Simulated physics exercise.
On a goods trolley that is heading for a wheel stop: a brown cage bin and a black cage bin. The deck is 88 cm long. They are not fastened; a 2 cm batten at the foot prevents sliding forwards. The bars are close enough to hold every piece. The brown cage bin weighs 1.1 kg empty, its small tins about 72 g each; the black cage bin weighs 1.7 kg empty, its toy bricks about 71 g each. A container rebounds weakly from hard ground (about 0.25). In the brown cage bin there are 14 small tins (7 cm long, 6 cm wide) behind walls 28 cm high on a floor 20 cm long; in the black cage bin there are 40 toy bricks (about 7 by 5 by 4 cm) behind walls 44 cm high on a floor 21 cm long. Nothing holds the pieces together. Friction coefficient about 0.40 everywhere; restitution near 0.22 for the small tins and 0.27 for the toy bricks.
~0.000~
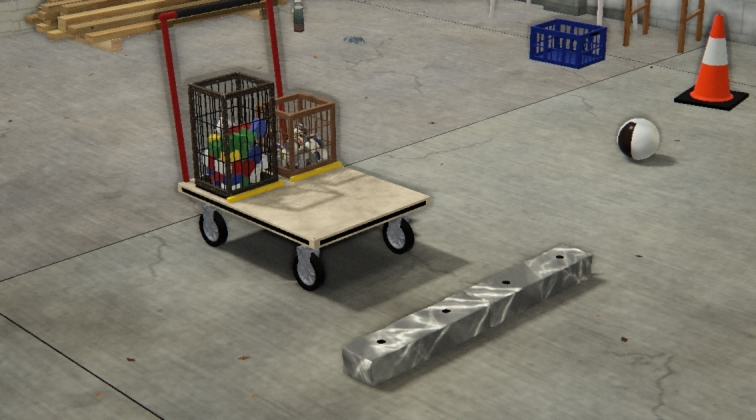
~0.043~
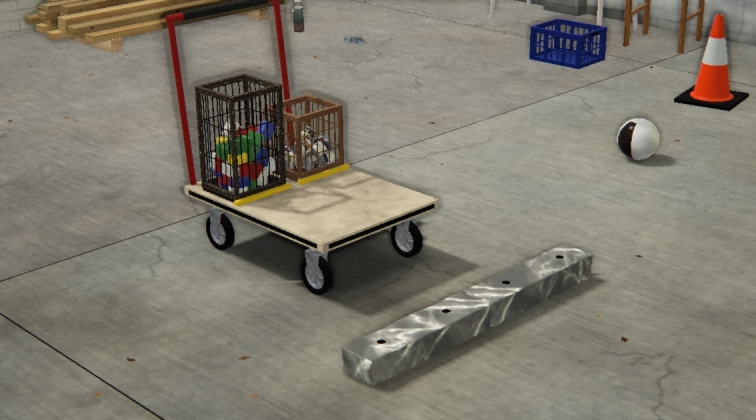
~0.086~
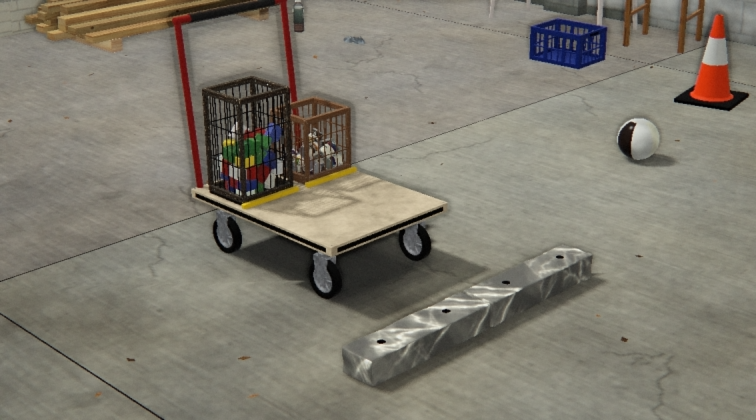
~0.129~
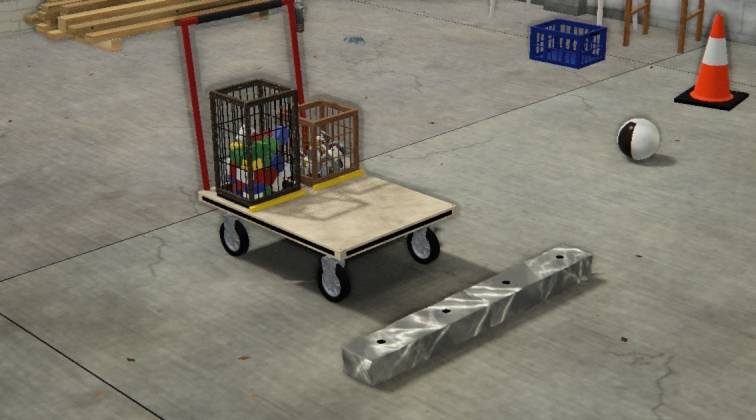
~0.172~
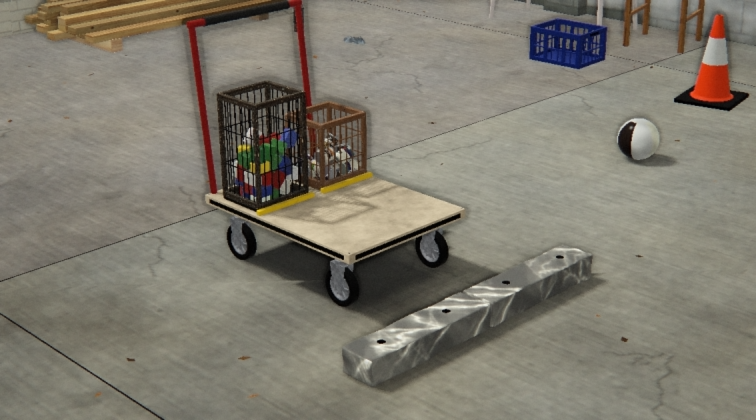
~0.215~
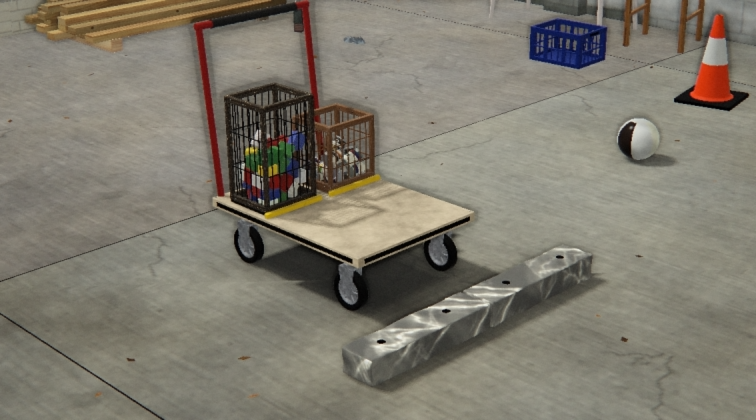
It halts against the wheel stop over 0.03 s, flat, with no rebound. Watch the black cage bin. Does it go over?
At this speed the black cage bin remains standing.
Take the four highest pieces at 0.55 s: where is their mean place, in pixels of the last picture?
At about (328, 156).
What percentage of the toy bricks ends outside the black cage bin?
Some 0 per cent of them.
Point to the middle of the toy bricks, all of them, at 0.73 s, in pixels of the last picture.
Around (318, 184).
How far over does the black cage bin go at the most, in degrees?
At most some 15°.
After 0.43 s, the stop begins.
After 0.55 s, the brown cage bin leans 5° with 0 of 14 out and the black cage bin leans 12° with 0 of 40 out.
After 0.73 s, the brown cage bin is upright with 0 of 14 out and the black cage bin leans 8° with 0 of 40 out.
Outcome (at 0.97 s), the brown cage bin is upright with 0 of 14 out and the black cage bin is upright with 0 of 40 out. Greatest lean of the black cage bin, 13°.
